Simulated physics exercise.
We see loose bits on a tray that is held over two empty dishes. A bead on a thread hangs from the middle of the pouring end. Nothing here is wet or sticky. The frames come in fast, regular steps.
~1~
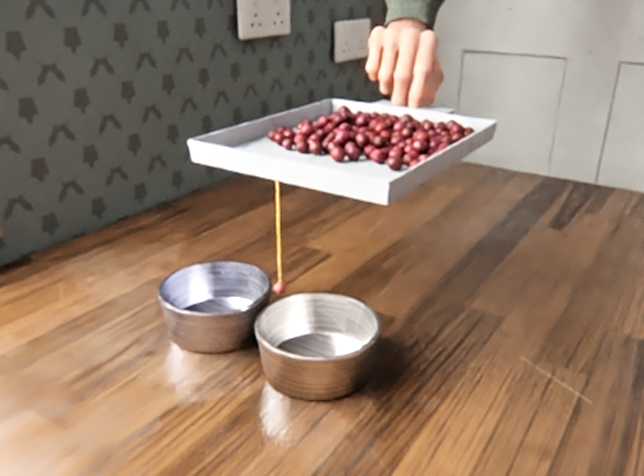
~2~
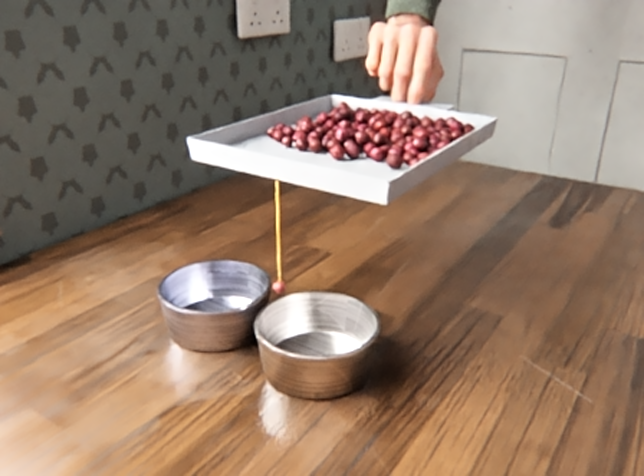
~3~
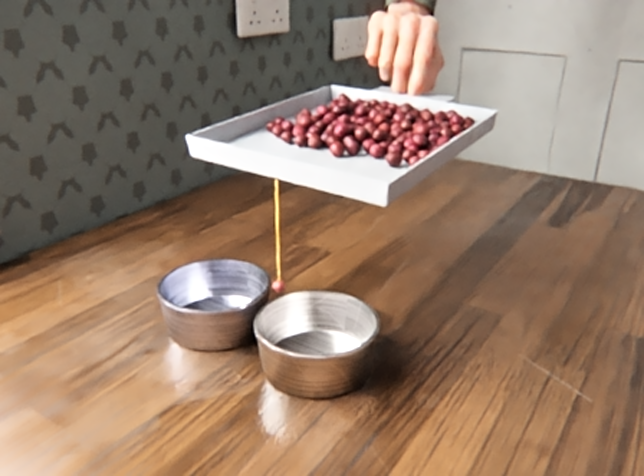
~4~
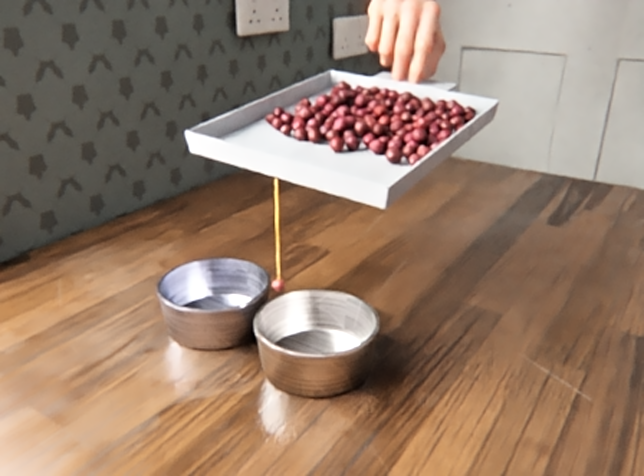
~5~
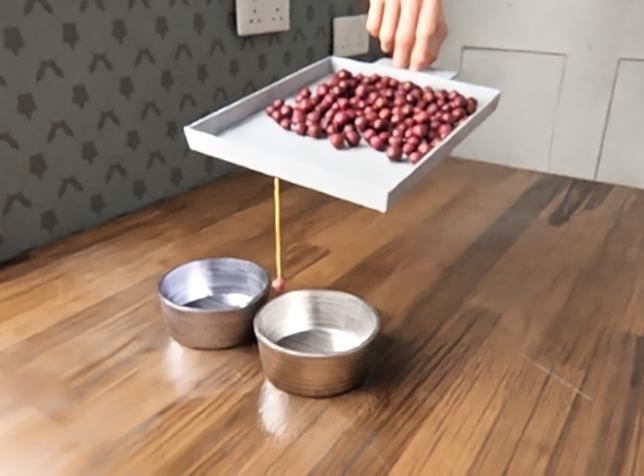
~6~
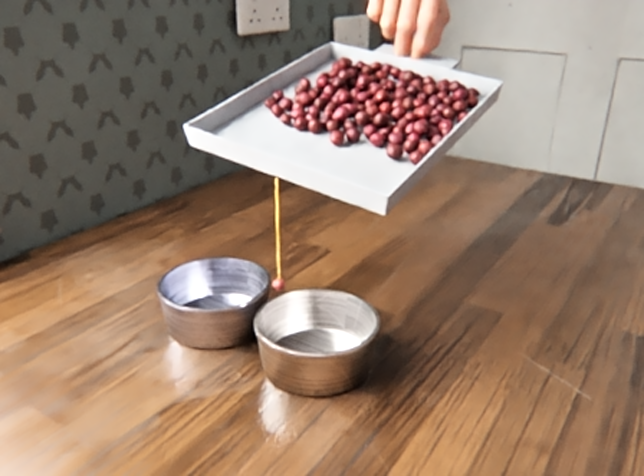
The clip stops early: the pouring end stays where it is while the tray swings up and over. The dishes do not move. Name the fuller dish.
Fuller: The right dish.
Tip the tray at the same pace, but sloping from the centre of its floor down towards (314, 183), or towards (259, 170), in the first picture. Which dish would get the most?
First the right dish, then the dish on the left.
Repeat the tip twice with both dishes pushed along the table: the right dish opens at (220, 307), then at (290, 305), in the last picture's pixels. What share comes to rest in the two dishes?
About 0 and 10 per cent.
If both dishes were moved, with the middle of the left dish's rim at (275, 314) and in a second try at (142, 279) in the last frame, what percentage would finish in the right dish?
About 50 and 10 per cent.
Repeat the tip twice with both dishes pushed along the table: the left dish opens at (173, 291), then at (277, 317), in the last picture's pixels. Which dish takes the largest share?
In turn: The right dish; right.
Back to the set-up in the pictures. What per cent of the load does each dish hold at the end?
The left dish has 0 per cent, the right dish has 30.
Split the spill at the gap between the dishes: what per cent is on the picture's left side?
It comes to 20 per cent or so.
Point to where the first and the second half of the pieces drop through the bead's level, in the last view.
Early half (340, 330), late half (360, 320).
Shortly afterwards, tray tipped steeply; all but a few on the tray; only a few in the right dish; only a few outside both; only a few in the air.
Next, tray tipped right over; all but a few on the tray; only a few in the right dish; a little outside both.
Some moments later, tray tipped past a quarter turn; near a quarter in the right dish; near two thirds outside both.
In the end, tray tipped past a quarter turn; near a quarter in the right dish; none at all in the left dish; near two thirds outside both.
